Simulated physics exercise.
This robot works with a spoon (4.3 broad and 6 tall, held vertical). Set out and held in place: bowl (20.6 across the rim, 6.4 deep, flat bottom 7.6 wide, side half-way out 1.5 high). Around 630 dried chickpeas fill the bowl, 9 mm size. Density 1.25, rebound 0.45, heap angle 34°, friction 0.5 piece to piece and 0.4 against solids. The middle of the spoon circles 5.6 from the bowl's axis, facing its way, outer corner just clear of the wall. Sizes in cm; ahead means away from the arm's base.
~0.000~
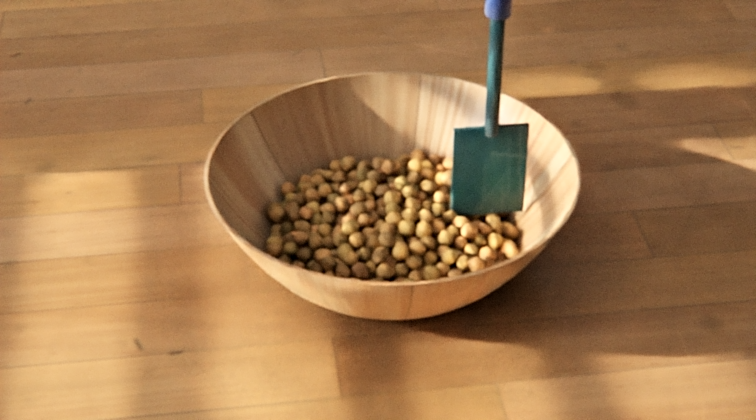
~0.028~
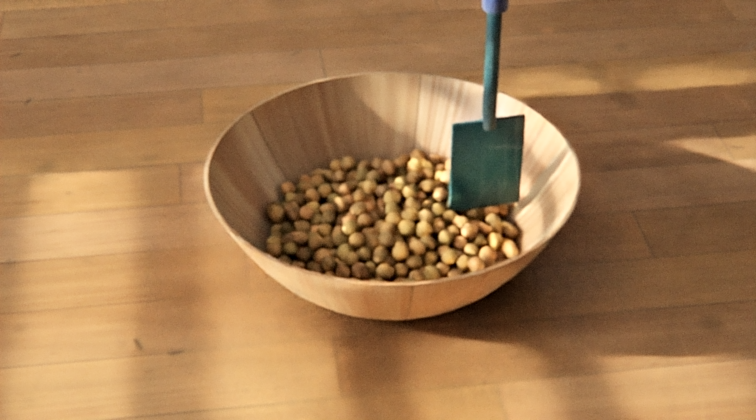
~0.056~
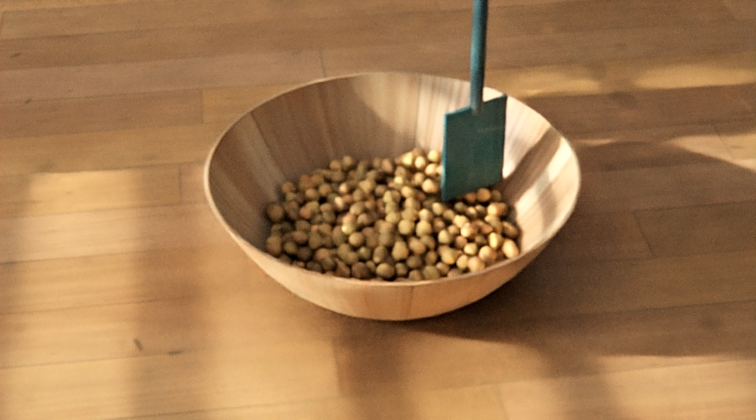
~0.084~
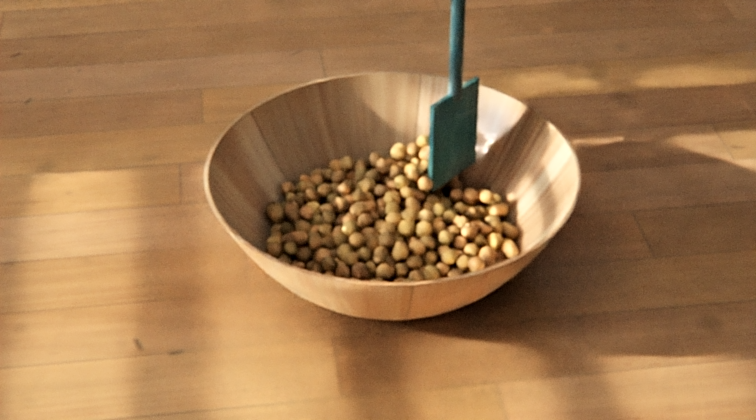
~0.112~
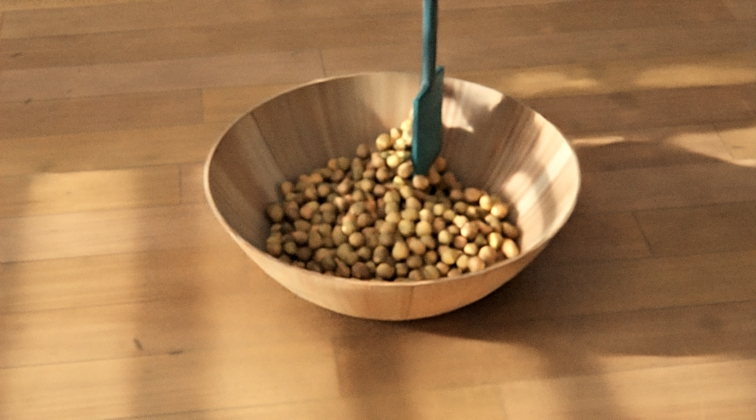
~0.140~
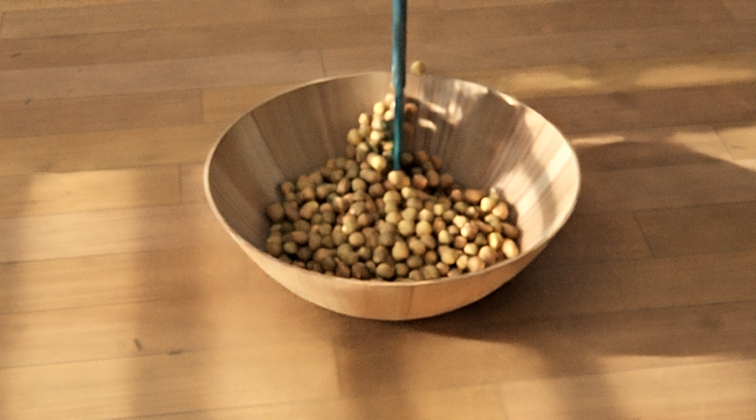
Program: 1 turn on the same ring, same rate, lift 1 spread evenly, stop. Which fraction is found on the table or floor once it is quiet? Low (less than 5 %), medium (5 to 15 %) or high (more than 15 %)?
A low share, less than 5 %, ends on the table or floor.
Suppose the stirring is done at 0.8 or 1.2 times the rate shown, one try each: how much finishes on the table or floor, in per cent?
About 0 and 0 per cent.
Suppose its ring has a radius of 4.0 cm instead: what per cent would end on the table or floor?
It would be near 0 per cent.
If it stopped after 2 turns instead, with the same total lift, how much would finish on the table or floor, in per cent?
In that case some 0 per cent.
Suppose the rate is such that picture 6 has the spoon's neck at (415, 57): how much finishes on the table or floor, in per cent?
Some 0 per cent.
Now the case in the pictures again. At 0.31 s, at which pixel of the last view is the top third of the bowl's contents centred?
At about (343, 237).
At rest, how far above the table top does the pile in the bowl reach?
Some 5.0 cm.
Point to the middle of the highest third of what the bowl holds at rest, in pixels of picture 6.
Around (407, 235).
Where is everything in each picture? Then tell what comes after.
In the first frame, the spoon neck at (493, 103), 0° round; upper third of the load around (391, 219), from x 275 to 510, top at y 155; 633 in the bowl.
In the second frame, the spoon neck at (490, 97), 6° round; upper third of the load around (391, 219), from x 275 to 510, top at y 155.
In the third frame, the spoon neck at (477, 82), 23° round; upper third of the load around (392, 217), from x 275 to 510, top at y 155.
In the fourth frame, the spoon neck at (456, 69), 41° round; upper third of the load around (391, 216), from x 275 to 510, top at y 130.
In the fifth frame, the spoon neck at (429, 60), 60° round; upper third of the load around (389, 216), from x 275 to 510, top at y 90.
In the sixth frame, the spoon neck at (400, 56), 78° round; upper third of the load around (380, 216), from x 275 to 510, top at y 70; 633 in the bowl.
After 0.31 s, 185° round, highest piece 8 above the table; 630 in the bowl, 1 on the table or floor, 2 in flight or on the tool.
After 0.47 s, 293° round, highest piece 8 above the table; 626 in the bowl, 5 on the table or floor, 2 in flight or on the tool.
After 0.76 s, 0° round, highest piece 5 above the table; 623 in the bowl, 10 on the table or floor.
After 1.46 s, 0° round, highest piece 5 above the table; 623 in the bowl, 10 on the table or floor.
In the end, 623 in the bowl, 10 on the table or floor. That is 2 % on the table or floor.
